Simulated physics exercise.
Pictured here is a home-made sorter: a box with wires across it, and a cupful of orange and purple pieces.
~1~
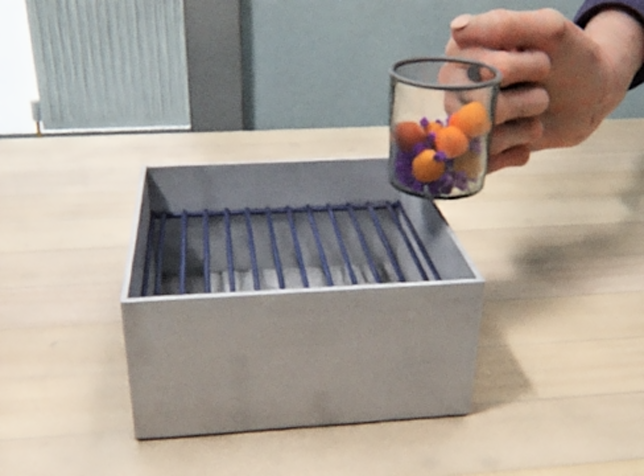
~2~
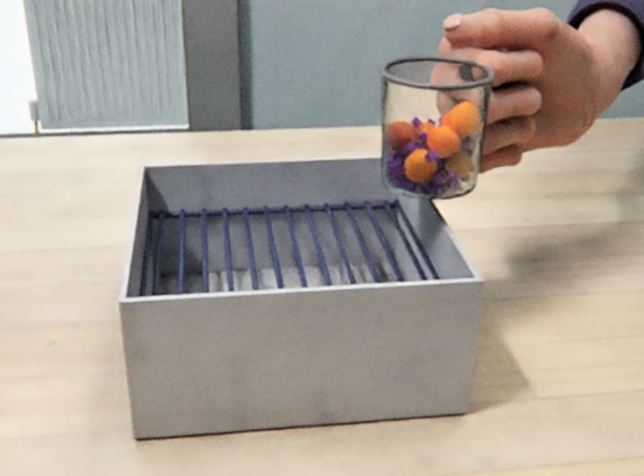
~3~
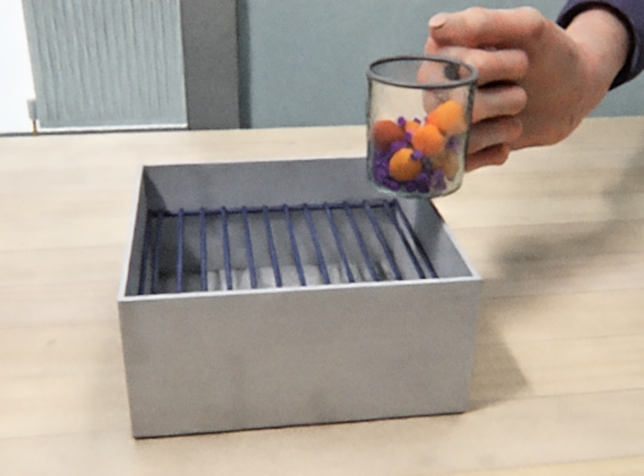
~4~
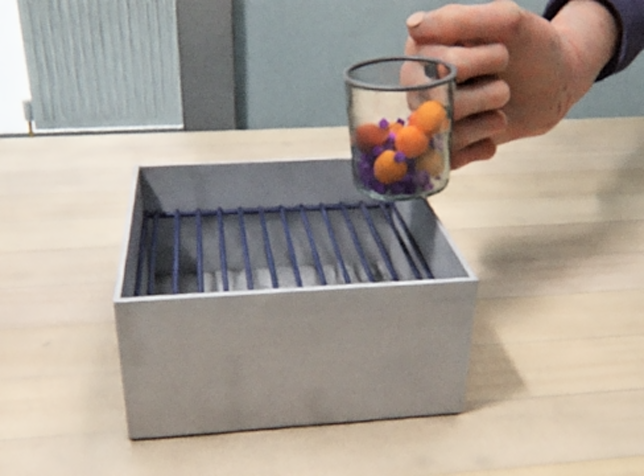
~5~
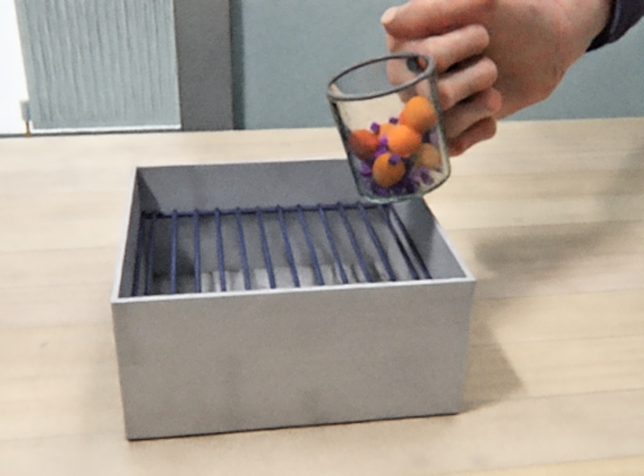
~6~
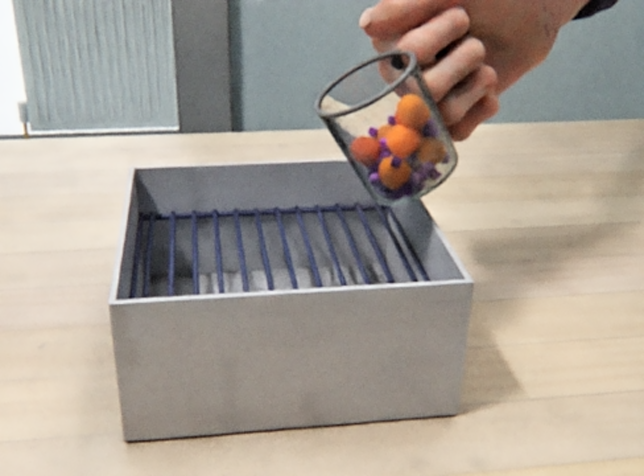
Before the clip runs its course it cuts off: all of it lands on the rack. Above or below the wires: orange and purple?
The orange bits sit on the grille. Purple bits? They slip past the grid.
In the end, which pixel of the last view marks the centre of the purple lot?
Rest position, approx.: (342, 321).
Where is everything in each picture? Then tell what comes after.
Cup (441, 128), upright; rack (183, 272), 14 wires across; orange clay pellets (431, 140), wider than the gaps; purple small cubes (442, 167), narrower than the gaps, in the first frame.
Cup (433, 128), upright; purple ones (434, 166), in the second frame.
Cup (418, 127), upright; orange ones (409, 139), in the third frame.
Cup (400, 128), tipped 4°; purple ones (401, 174), in the fourth frame.
Cup (392, 129), tipped 16°; orange ones (387, 142), in the fifth frame.
Cup (390, 130), tipped 30°; rack (172, 273); orange ones (389, 143); purple ones (410, 162), in the sixth frame.
Then, 0.41 s later than the last frame, orange ones, every one in the cup; purple ones, every one in the cup.
Then, 0.77 s later than the last frame, orange ones, every one in the cup; purple ones, every one in the cup.
Then, 1.08 s later than the last frame, orange ones, every one on or over the wires; purple ones, roughly a third in the cup, roughly half on or over the wires, about a tenth under the rack.
When it is over, orange ones, every one on the wires, not one under the rack; purple ones, just a few on the wires, almost all under the rack.
